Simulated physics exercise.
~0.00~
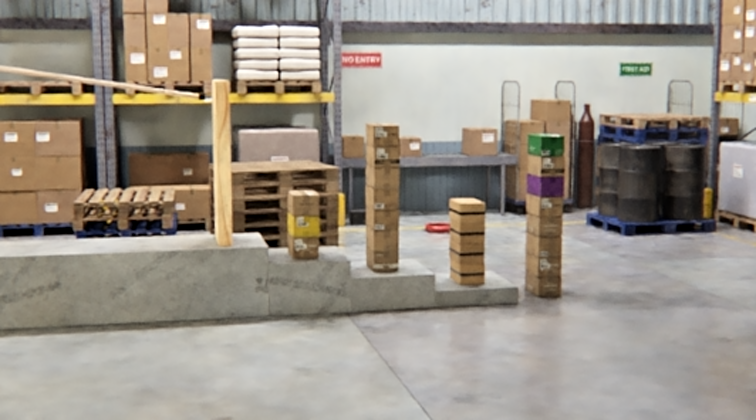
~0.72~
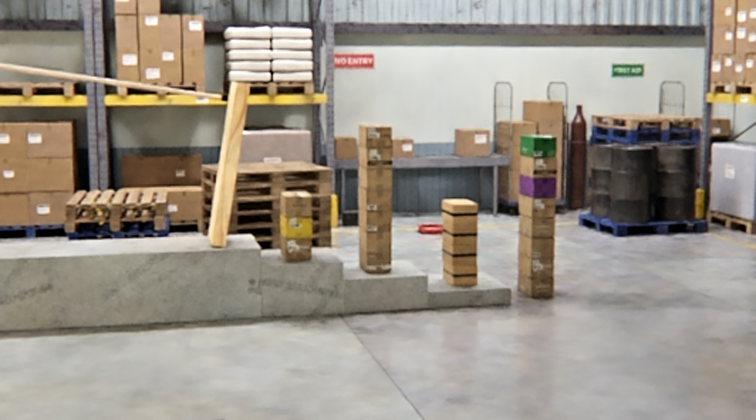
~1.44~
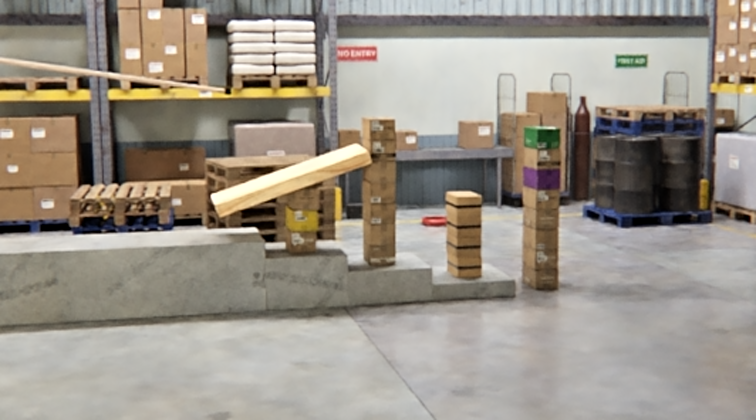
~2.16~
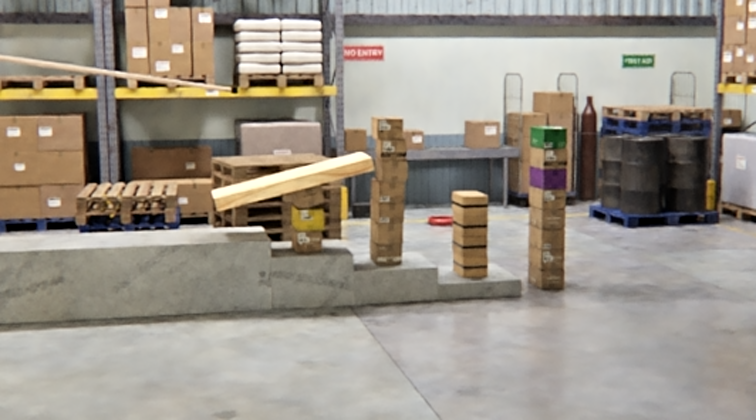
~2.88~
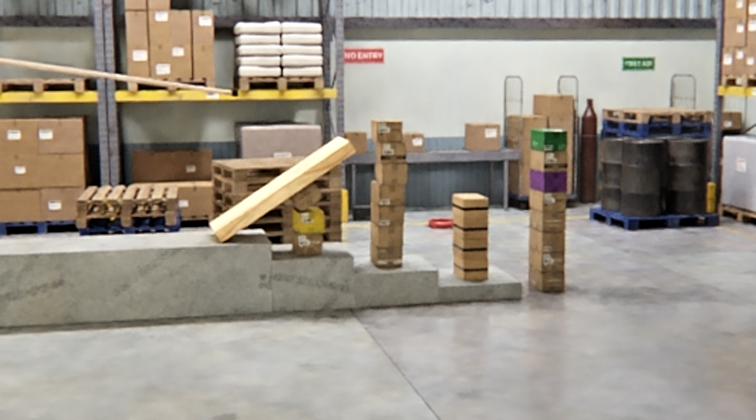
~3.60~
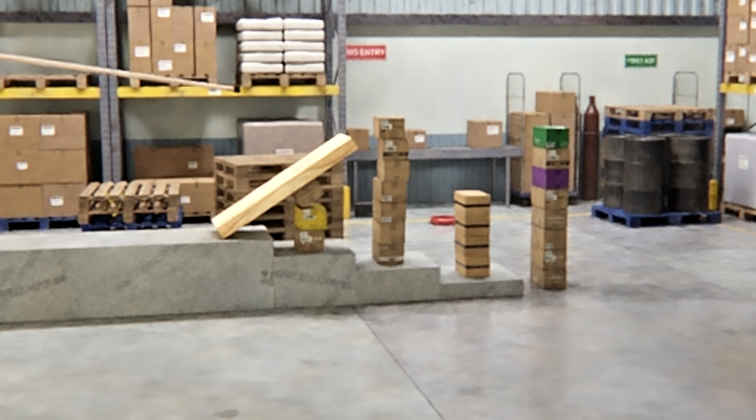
A tall wooden board standing on a concrete step in a warehouse tipped right onto the nearest stacks of parcels, jostling them, then rocked back and settled at a slant against the short stack with the yellow parcel, leaving every column standing.
